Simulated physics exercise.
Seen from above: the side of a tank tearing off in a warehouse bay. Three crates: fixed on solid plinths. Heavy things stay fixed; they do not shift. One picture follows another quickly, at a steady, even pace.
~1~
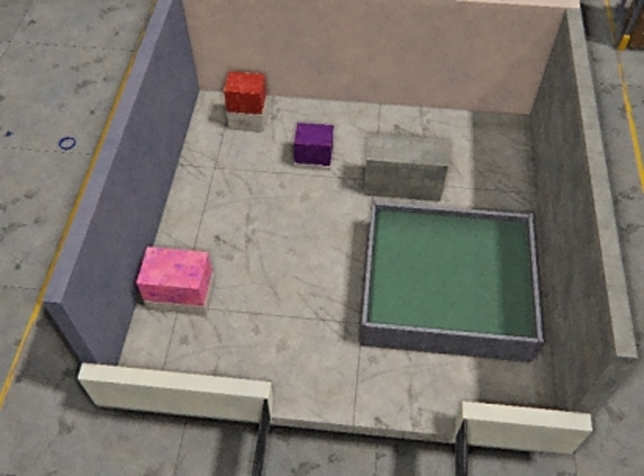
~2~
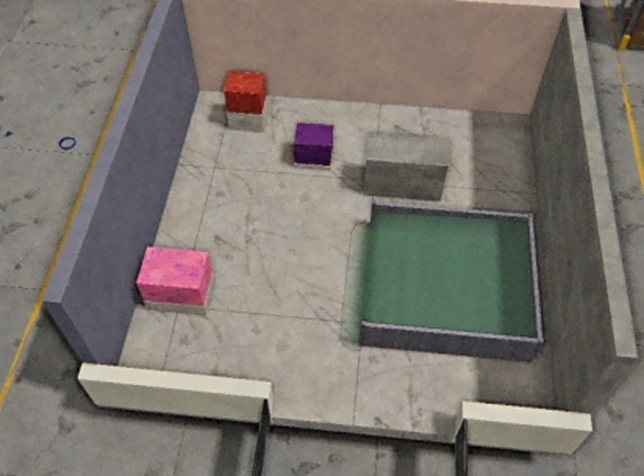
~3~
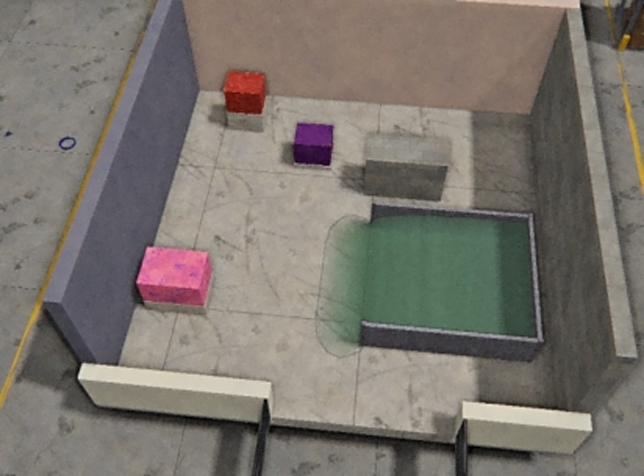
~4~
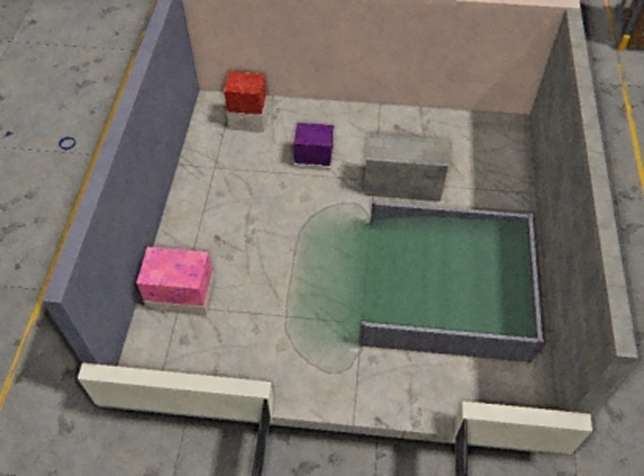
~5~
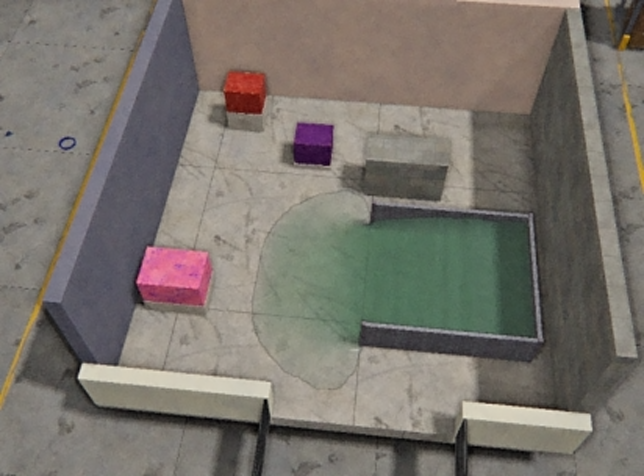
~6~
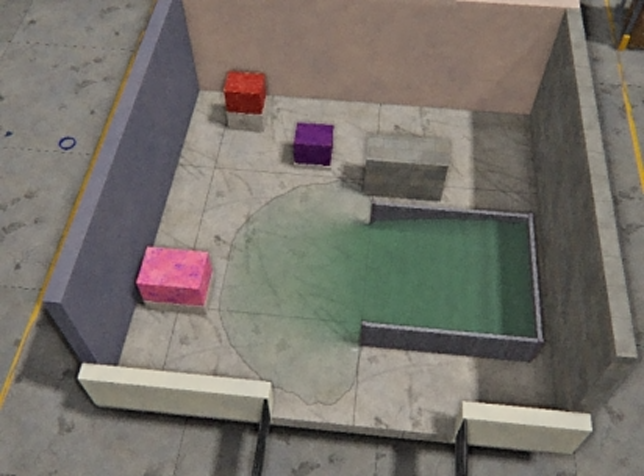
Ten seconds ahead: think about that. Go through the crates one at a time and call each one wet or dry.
The pink crate is wet. The purple crate is wet. The red crate is dry.
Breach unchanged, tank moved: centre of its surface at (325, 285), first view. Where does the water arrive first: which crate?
My pick is the one in pink.
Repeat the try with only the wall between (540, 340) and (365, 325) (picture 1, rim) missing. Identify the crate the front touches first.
Answer: The crate marked pink.
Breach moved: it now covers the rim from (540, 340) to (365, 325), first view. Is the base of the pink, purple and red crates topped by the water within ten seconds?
Here goes: Pink crate - left alone; purple crate - left alone; red crate - left alone.
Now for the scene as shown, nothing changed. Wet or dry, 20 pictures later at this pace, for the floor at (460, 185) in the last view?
I'd expect that place to be clear.
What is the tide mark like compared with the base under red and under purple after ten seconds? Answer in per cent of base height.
60 and 160 per cent, in that order.
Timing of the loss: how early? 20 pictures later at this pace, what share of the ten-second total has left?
Around 5 %.
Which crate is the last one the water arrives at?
The red crate, as I see it.
A moment on, water covers 40 % of the floor; the pink crate water round its plinth, the purple crate water round its plinth, the red crate not reached.
Next, water covers 50 % of the floor; the pink crate water round its plinth, the purple crate water round its plinth, the red crate water round its plinth.
Then, water covers 50 % of the floor; the pink crate water round its plinth, the purple crate water round its plinth, the red crate water round its plinth.
Later, water covers 90 % of the floor; the pink crate water round its plinth, the purple crate water round its plinth, the red crate water round its plinth.
In the end, water covers 100 % of the floor; the pink crate was topped, the purple crate was topped, the red crate stayed above the water.
